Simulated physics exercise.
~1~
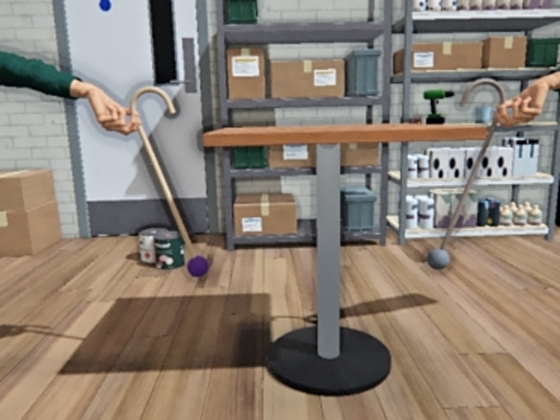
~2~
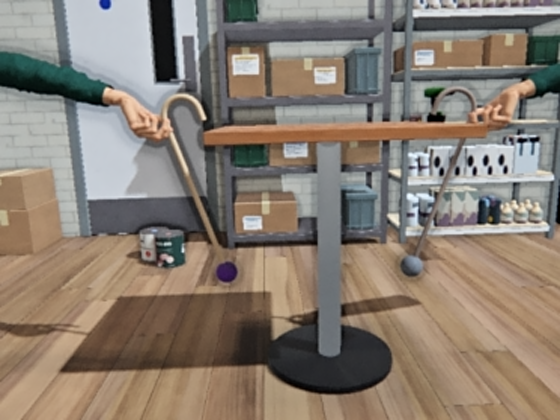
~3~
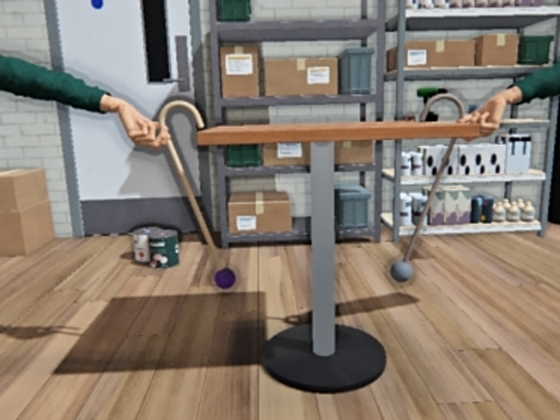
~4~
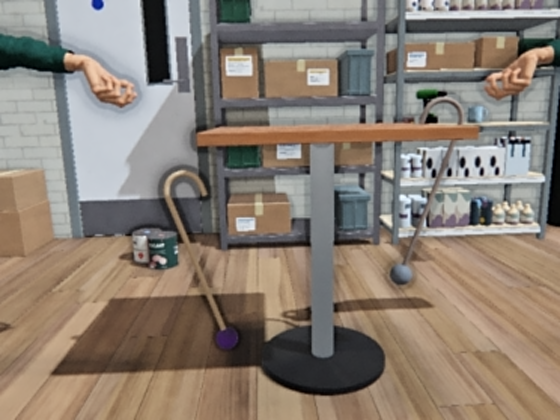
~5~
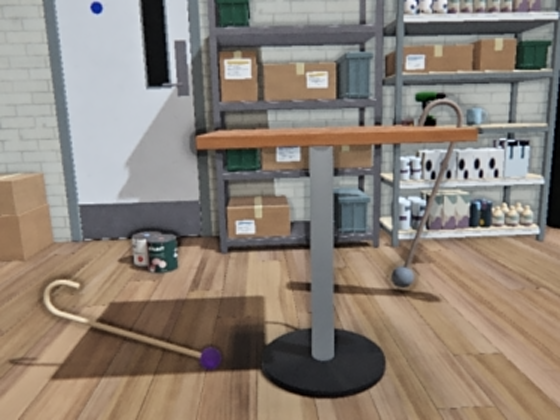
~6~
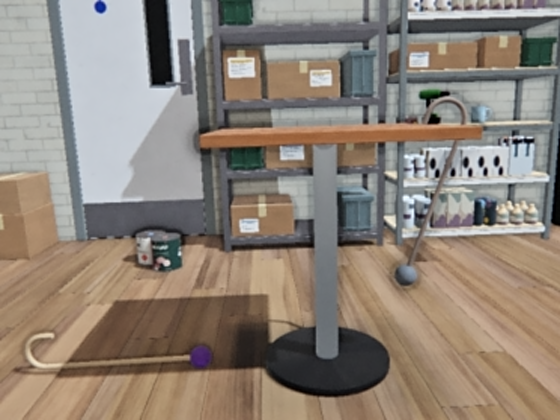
Two hands bringing hooked canes to a table's edges and letting go, the purple-tipped one falling flat, the grey-tipped one staying hooked.
